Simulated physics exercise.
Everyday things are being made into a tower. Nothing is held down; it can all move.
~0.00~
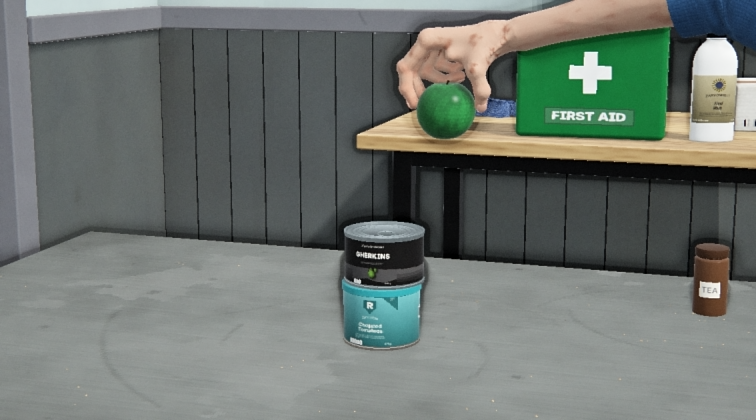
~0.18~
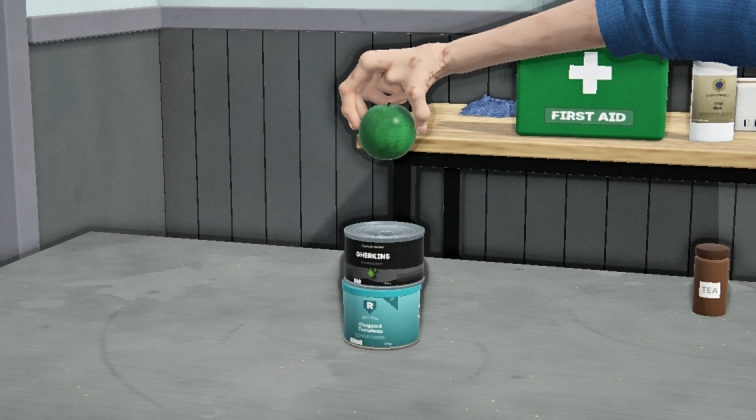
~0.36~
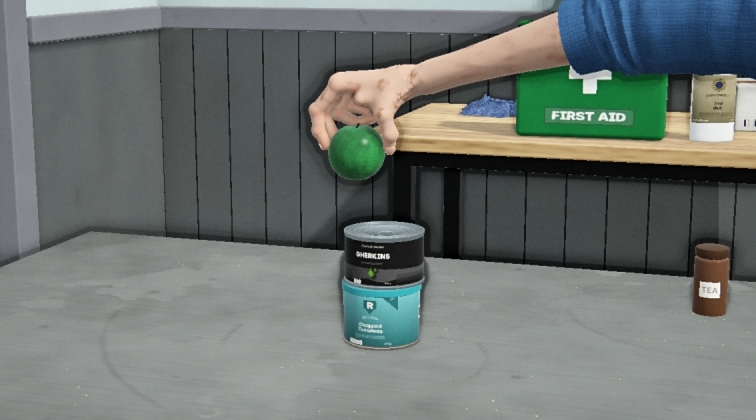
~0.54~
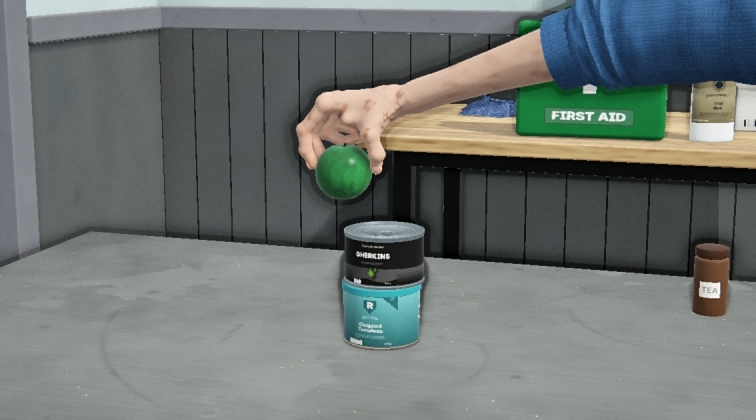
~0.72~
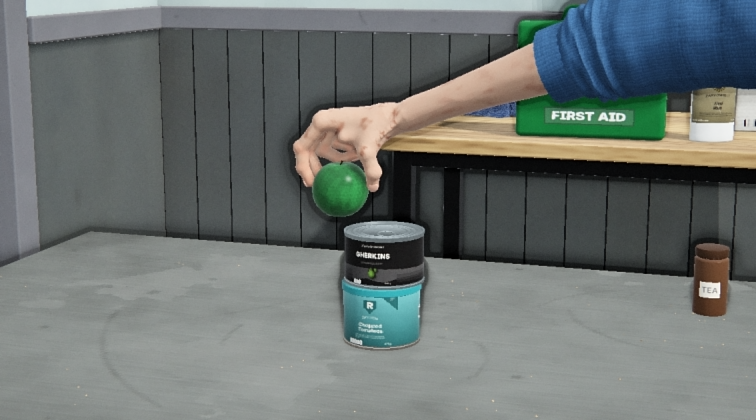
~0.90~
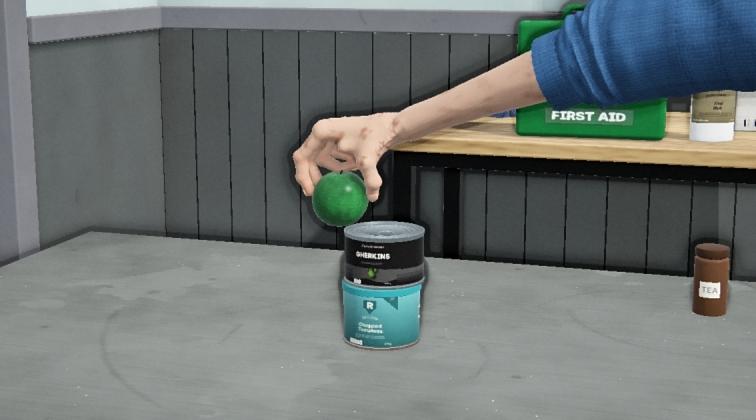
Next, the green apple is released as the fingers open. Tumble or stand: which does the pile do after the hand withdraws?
Something comes down.
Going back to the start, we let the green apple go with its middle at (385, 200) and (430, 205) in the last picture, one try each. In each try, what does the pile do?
In the first case it holds; in the second case it comes apart.
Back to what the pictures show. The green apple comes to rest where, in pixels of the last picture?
The object winds up at approximately (285, 302).
After 1.30 s, green apple now fallen.
After 1.40 s, things are still on the move.
After 2.60 s, nothing new.
In the end (4.0 s), fallen, green apple; the other 3 unmoved. At the end, from the last picture's camera, green apple near (285, 302). The pile gives way.
